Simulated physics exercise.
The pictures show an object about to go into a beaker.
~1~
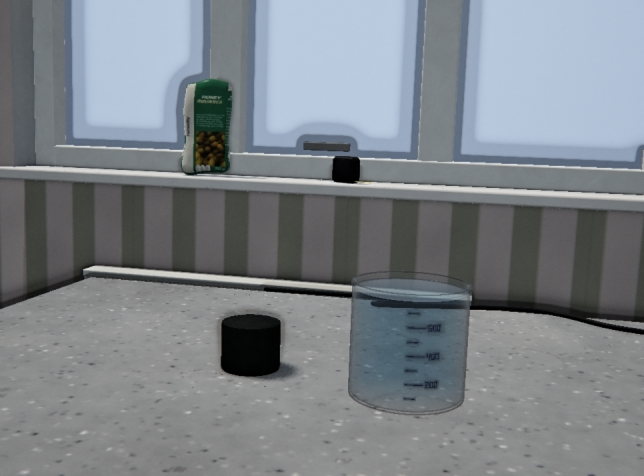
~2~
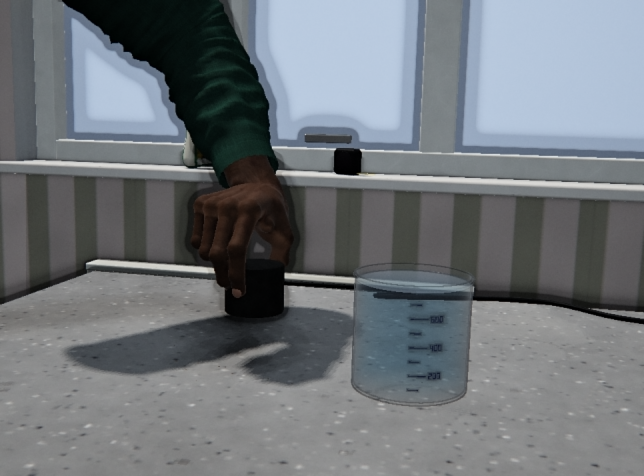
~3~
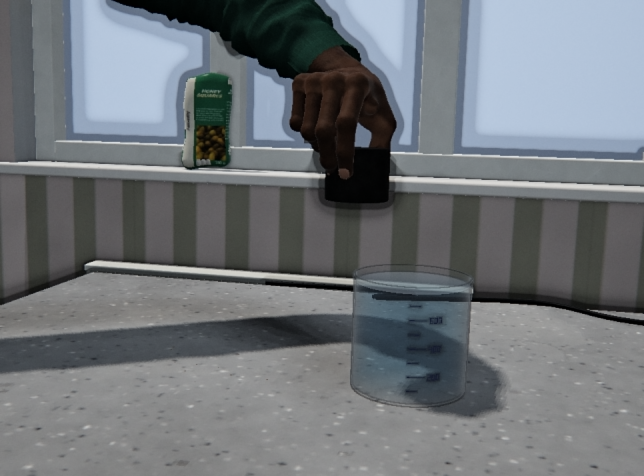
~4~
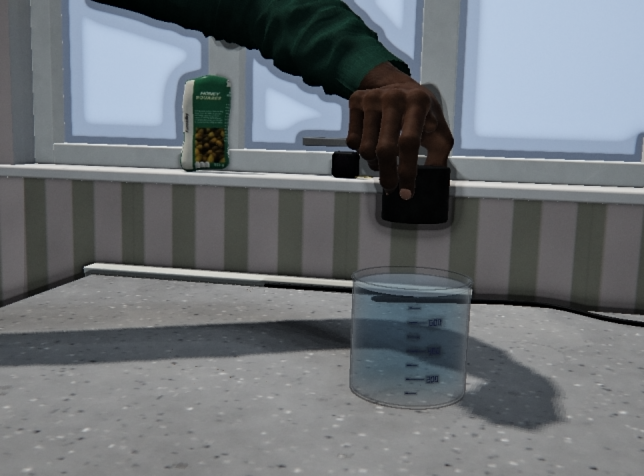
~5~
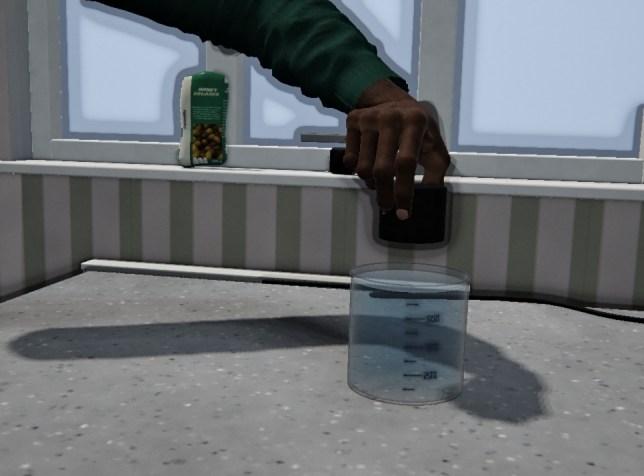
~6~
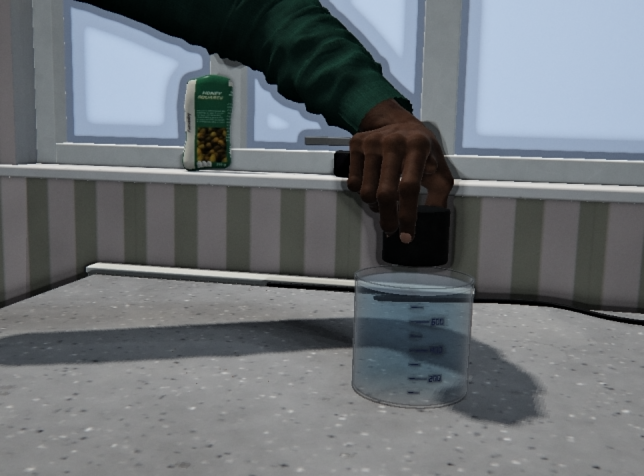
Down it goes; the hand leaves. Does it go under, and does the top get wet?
The thing drops down, and the beaker spills over.
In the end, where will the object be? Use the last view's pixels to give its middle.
(410, 359), roughly.
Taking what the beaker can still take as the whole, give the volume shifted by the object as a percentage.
About 210 %.
Next, the iron weight enters the water; the beaker is full to the brim.
After that, the iron weight goes on down; the beaker is full to the brim; it has run over.
Finally, the iron weight has sunk; the beaker is full to the brim; it has run over.
